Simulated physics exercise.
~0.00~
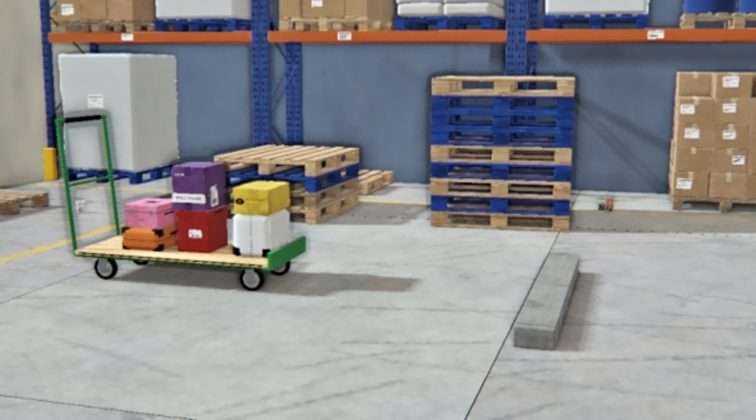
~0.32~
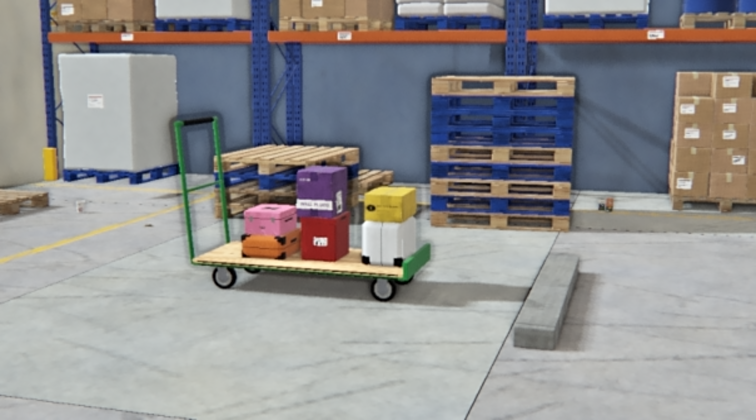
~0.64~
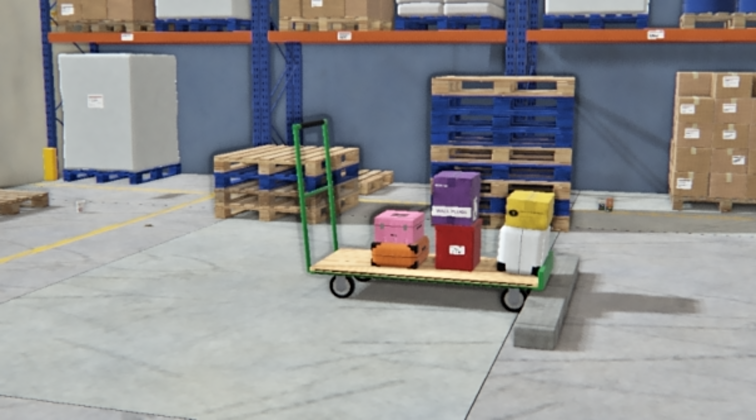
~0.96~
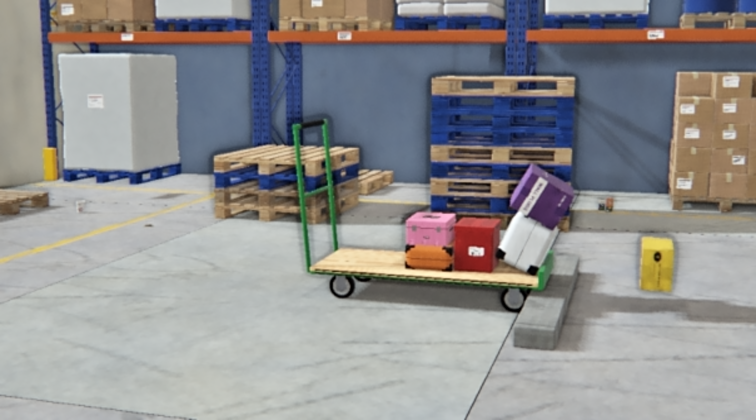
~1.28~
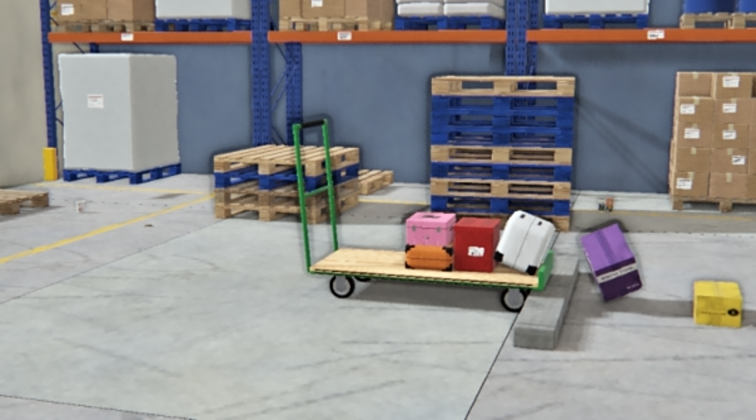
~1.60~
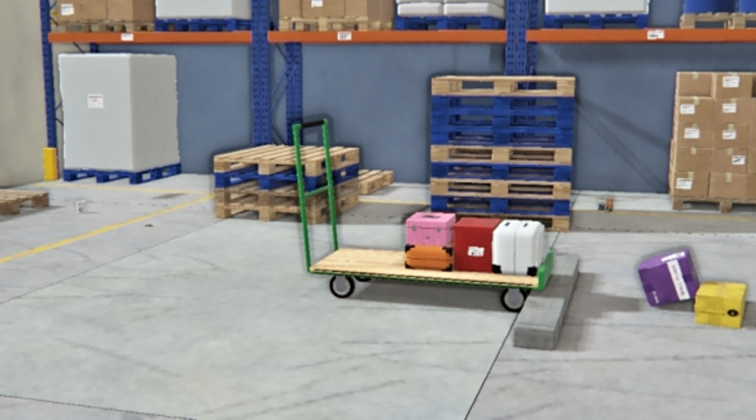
A loaded trolley rolls right into a kerb, and its purple and yellow boxes tumble off.
